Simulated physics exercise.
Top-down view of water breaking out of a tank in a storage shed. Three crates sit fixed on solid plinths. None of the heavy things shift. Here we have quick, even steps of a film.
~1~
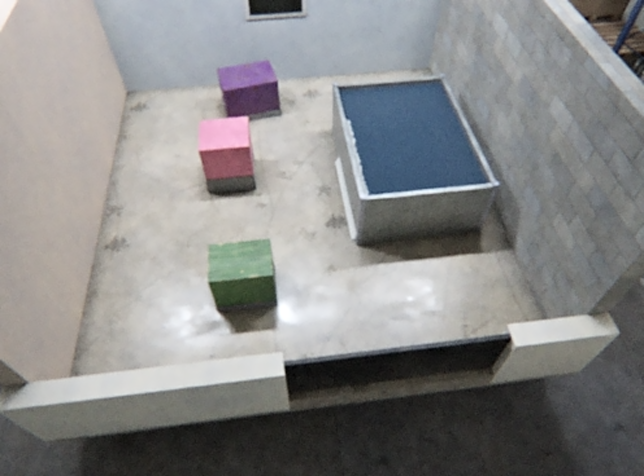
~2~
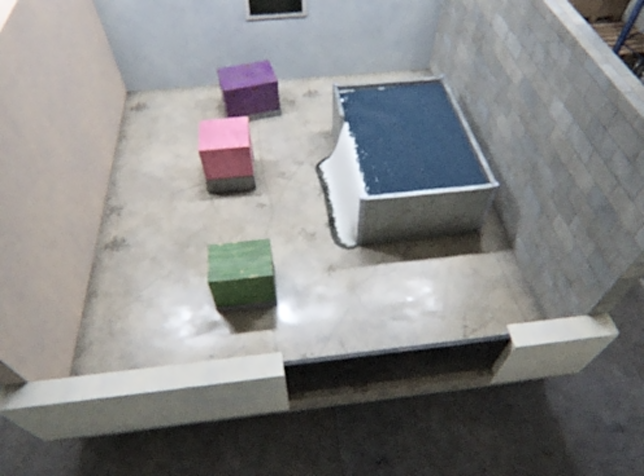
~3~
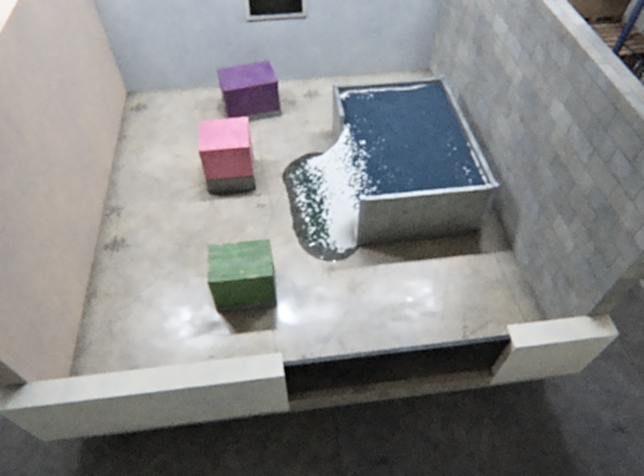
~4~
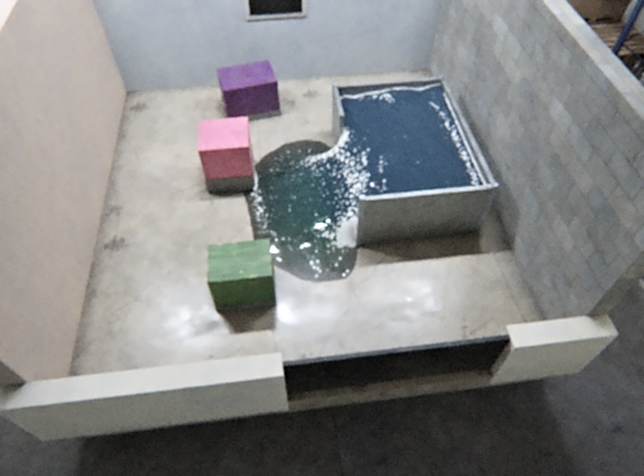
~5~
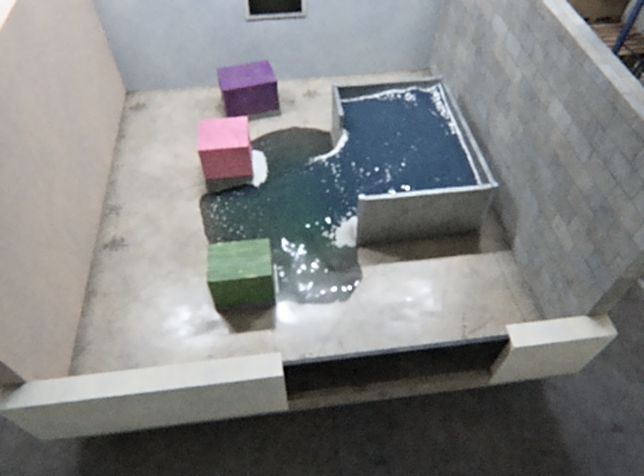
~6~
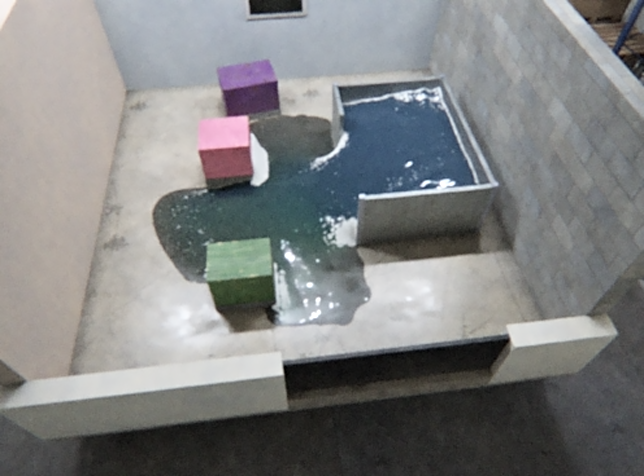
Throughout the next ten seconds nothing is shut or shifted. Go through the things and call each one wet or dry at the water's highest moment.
Called one by one: The pink crate is wet; the green crate is wet; the purple crate is wet.
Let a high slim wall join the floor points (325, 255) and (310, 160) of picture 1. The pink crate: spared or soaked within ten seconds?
As for the pink crate, it comes through dry.
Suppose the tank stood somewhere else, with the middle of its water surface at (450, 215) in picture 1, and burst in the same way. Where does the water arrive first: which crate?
Answer: The green crate.
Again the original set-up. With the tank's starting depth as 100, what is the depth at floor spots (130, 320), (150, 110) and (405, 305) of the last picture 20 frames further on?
16, 16 and 2 per cent, roughly.
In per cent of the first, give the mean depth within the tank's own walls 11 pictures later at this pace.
Near 36 in a hundred.
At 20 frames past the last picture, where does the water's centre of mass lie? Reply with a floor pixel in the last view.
Centre: Close to (256, 209).
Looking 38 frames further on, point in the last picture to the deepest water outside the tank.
Roughly at pixel (458, 150).
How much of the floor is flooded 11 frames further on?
About 65 %.
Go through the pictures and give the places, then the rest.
In the first picture, the water tank at (407, 135) is whole and still.
In the second picture, water pours out at (352, 183) and has run to (327, 161).
In the third picture, the front is at (300, 162), out from the gap at (351, 186).
In the fourth picture, the front is at (257, 171), out from the gap at (351, 188).
In the fifth picture, water pours out at (351, 188) and has run to (205, 204).
In the sixth picture, water pours out at (351, 188) and has run to (158, 211).
A moment on, water covers 40 % of the floor; the pink crate water round its plinth, the green crate water round its plinth, the purple crate water round its plinth.
Next, water covers 65 % of the floor; the pink crate water round its plinth, the green crate water round its plinth, the purple crate water round its plinth.
Then, water covers 90 % of the floor; the pink crate water round its plinth, the green crate water round its plinth, the purple crate water round its plinth.
Later, water covers 100 % of the floor; the pink crate water round its plinth, the green crate water round its plinth, the purple crate water round its plinth.
In the end, water covers 100 % of the floor; the pink crate was topped, the green crate was topped, the purple crate was topped.
